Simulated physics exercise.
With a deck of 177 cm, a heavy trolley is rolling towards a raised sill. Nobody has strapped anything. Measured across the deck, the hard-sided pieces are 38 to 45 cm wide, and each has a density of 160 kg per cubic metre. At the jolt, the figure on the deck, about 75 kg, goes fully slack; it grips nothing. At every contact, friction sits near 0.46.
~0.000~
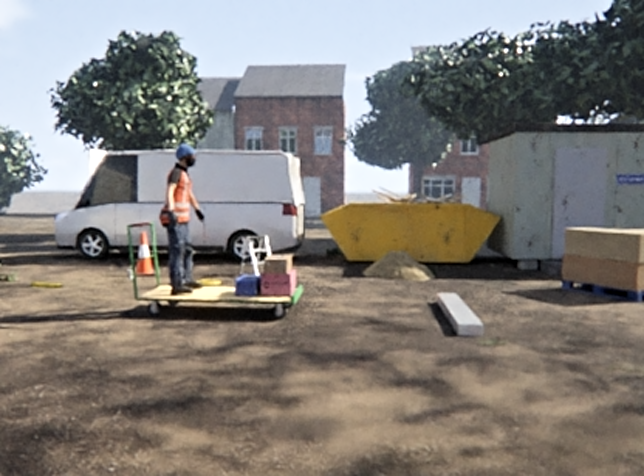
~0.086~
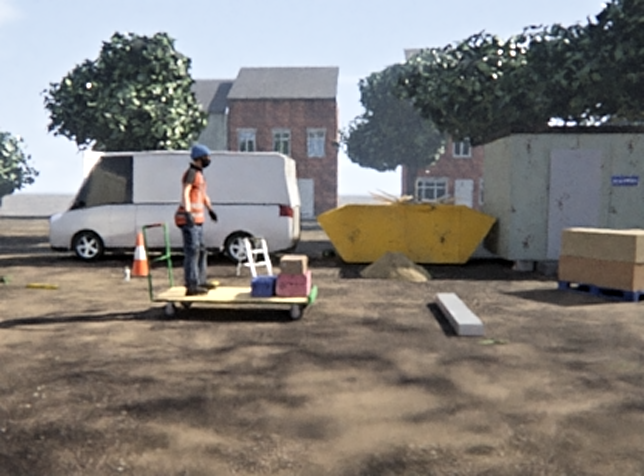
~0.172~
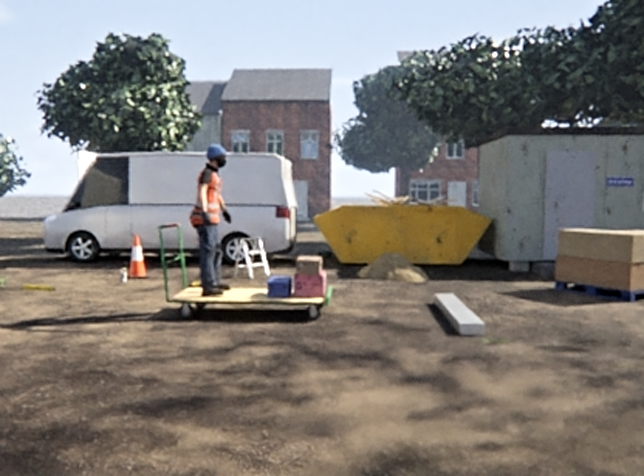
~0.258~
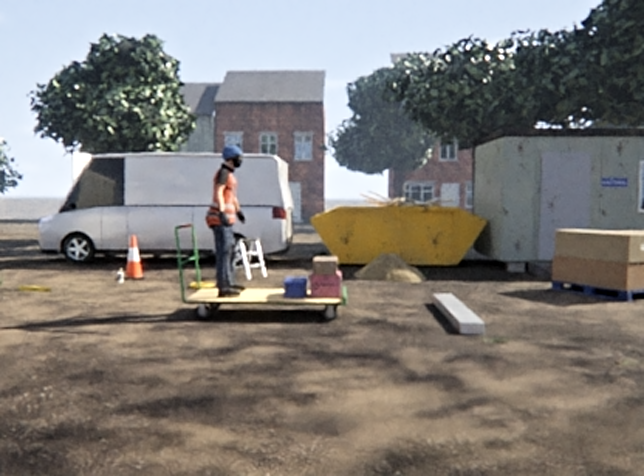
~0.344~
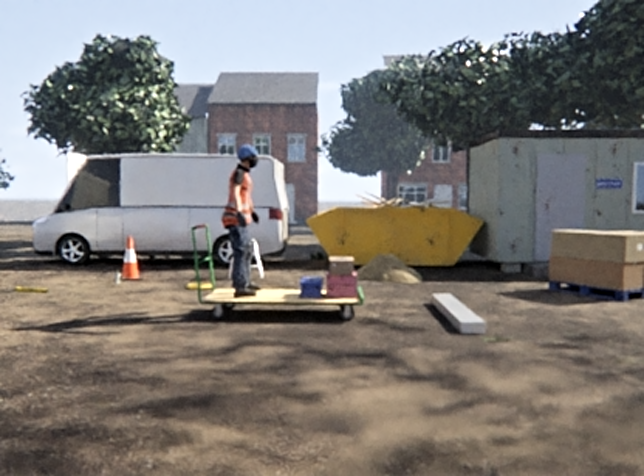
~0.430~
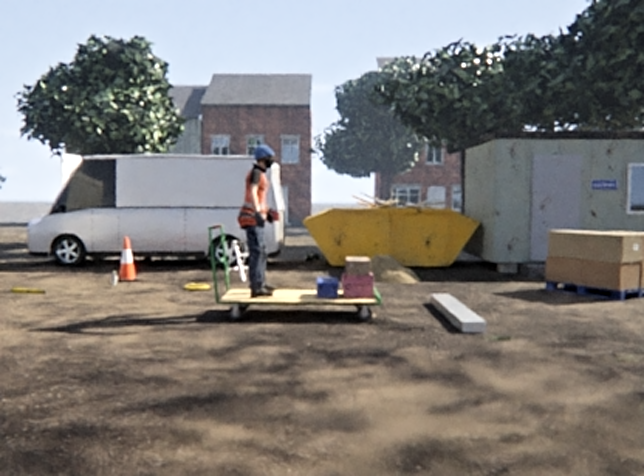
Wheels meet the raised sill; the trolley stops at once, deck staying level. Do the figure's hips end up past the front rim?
No.
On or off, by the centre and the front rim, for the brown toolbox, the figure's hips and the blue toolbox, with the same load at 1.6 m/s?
Then brown off, hips on, blue on.
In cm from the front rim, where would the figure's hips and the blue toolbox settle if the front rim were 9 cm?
In that setup the hips stop 20 cm behind the rim while the blue item stops 50 cm behind.
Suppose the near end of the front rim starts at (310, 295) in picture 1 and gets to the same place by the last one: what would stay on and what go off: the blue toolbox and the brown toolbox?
Blue: Still aboard; brown: No longer aboard.
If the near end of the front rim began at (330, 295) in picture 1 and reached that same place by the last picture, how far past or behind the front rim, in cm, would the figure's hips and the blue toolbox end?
Both stay short of the rim: The hips by 110 cm and blue by 50 cm.
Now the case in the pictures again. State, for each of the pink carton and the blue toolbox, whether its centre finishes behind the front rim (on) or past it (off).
End result - pink: Stays; blue: Stays.
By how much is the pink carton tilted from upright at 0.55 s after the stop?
I'd put the tilt near 0 degrees.
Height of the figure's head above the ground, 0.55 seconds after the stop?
Height: Approx. 100 cm.
Impact comes at 0.83 s.
After 1.08 s the figure's hips are 94 cm behind the rim, near (373, 239) in the last picture's view.
After 1.38 s the figure's hips are 53 cm behind the rim, near (407, 263) in the last picture's view.
After 1.83 s the figure's hips are 21 cm behind the rim, near (435, 263) in the last picture's view.
When all is still (2.6 s), past the rim, brown toolbox; behind it, blue toolbox, pink carton and the figure's hips.
